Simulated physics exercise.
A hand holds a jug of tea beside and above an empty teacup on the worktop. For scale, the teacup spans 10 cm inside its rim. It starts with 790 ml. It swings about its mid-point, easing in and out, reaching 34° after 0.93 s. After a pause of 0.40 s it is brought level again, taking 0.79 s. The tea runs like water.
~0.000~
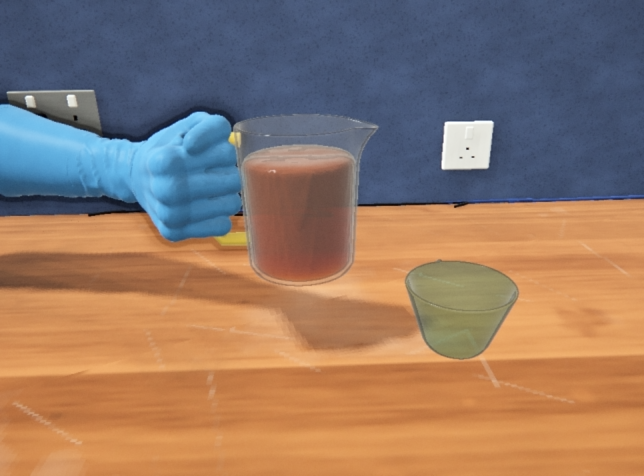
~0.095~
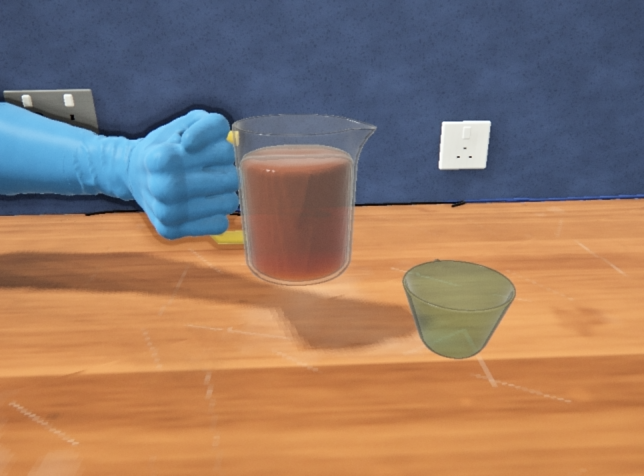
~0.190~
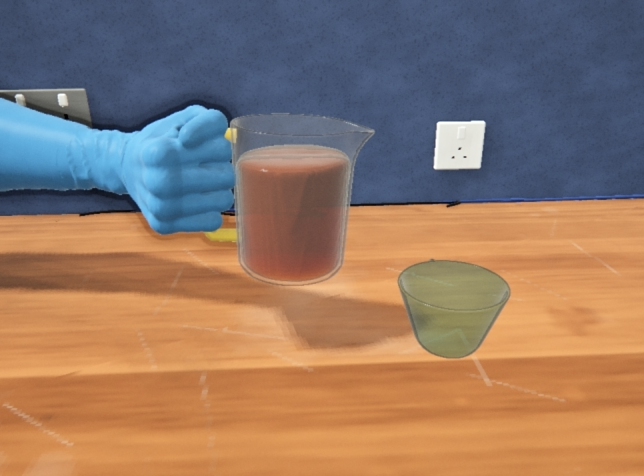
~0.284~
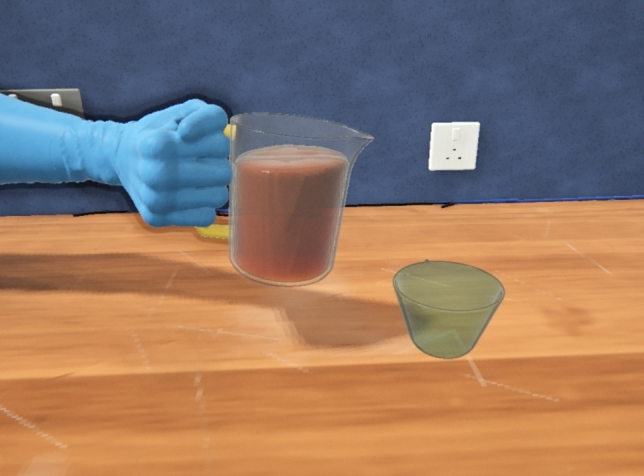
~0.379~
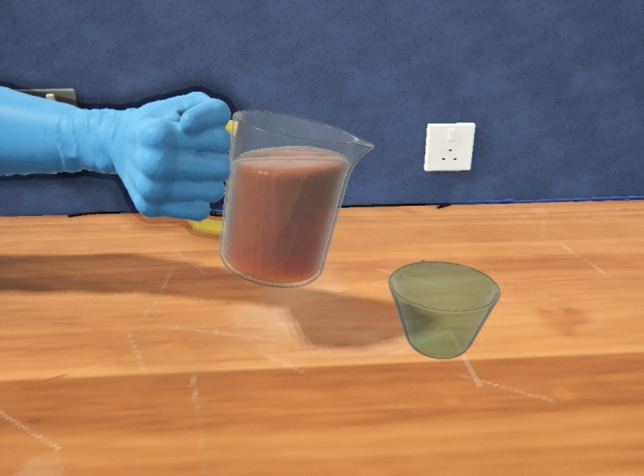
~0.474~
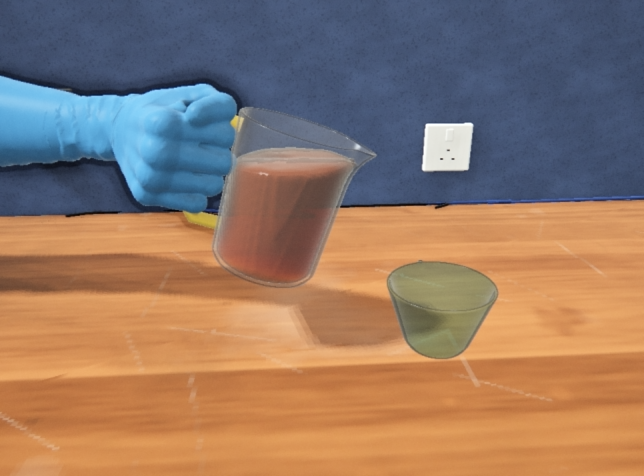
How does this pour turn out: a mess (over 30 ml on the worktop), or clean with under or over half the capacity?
Result: Under half its capacity and no mess.
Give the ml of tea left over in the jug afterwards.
Some 730 ml.
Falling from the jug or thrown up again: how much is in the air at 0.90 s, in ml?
Some 15 ml.
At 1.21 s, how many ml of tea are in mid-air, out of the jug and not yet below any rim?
Some 20 ml.
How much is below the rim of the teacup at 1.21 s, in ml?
Some 25 ml.
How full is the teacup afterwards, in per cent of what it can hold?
Some 15 per cent.
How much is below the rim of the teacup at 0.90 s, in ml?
About 5 ml.
By 0.90 s the tilt is 34° and the teacup has 5 ml, the jug 770 ml, and 0 ml is on the worktop.
By 1.21 s the tilt is 34° and the teacup has 25 ml, the jug 745 ml, and 0 ml is on the worktop.
By 1.53 s the tilt is 29° and the teacup has 45 ml, the jug 730 ml, and 10 ml is on the worktop.
By 1.88 s the tilt is 7° and the teacup has 50 ml, the jug 725 ml, and 10 ml is on the worktop.
At rest the teacup has 50 ml, the jug 725 ml, and 10 ml is on the worktop.
